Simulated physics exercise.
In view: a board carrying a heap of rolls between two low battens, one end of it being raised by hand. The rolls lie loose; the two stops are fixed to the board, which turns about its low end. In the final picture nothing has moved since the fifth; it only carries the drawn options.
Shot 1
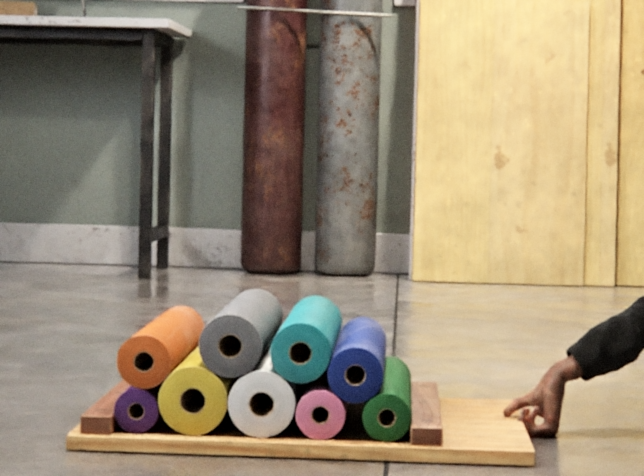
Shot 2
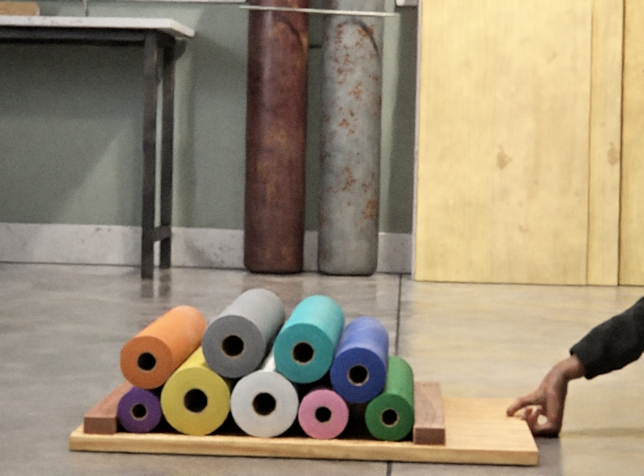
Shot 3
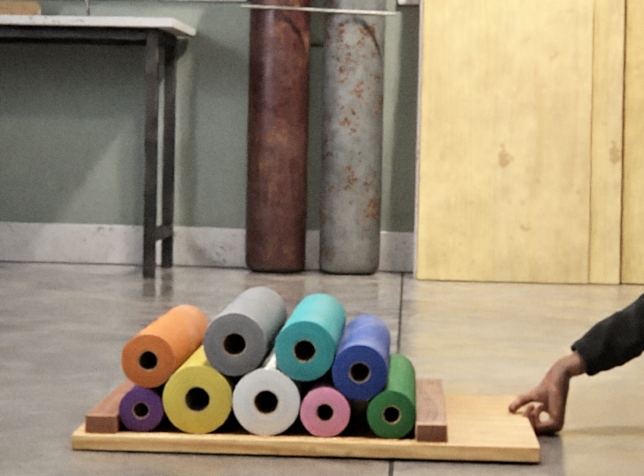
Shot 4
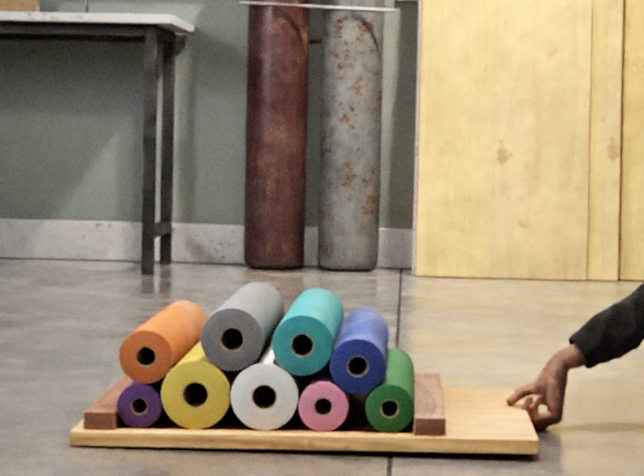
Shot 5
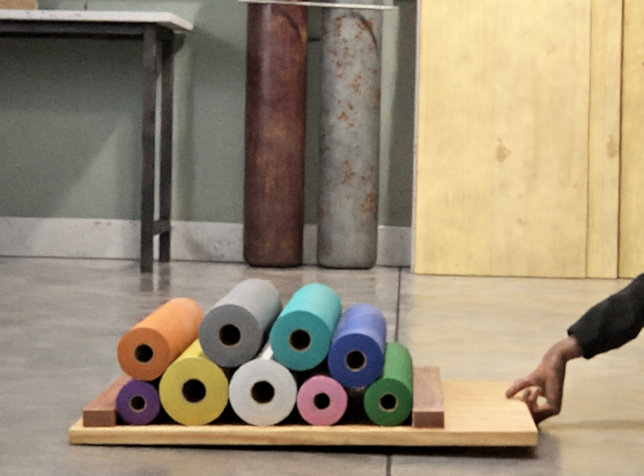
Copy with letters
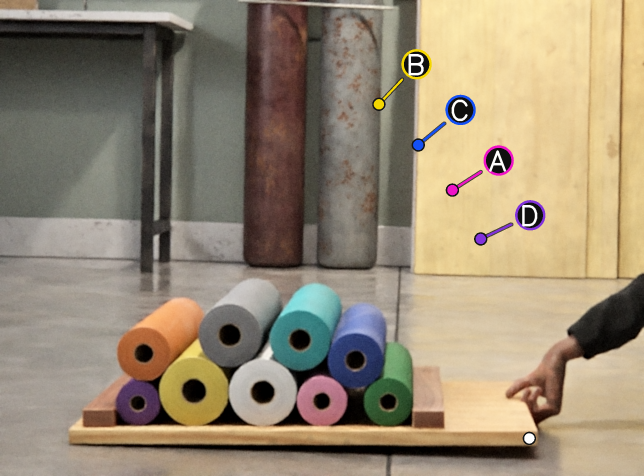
A hand slightly raises the right end of a wooden board stacked with colourful rolls.
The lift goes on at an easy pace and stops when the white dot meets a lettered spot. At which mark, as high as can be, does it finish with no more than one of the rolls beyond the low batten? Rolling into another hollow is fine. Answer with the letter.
No higher than D.
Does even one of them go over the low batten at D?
At D: Yes.
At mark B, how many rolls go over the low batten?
The count is four.
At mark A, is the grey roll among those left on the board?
No.
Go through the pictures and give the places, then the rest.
The first picture shows white roll (262, 404); pink roll (321, 415); green roll (387, 418).
The second picture shows green roll (390, 417); orange roll (147, 361).
The third picture shows board (314, 412); green roll (391, 414); grey roll (235, 344).
The fourth picture shows board (312, 407); yellow roll (196, 395).
The fifth picture shows board (311, 402); yellow roll (194, 391).
On the marked copy, A at (452, 190); B at (379, 104); C at (418, 145); D at (481, 239); the white dot at (529, 438).
With D. Early on, board at 16°.
Further on, board at 27°.
At the end, board at 27°, one over the low batten (orange).
As for the rest, A four over the low batten (orange, blue, turquoise, grey); B four over the low batten (orange, blue, turquoise, grey); C four over the low batten (orange, blue, turquoise, grey).
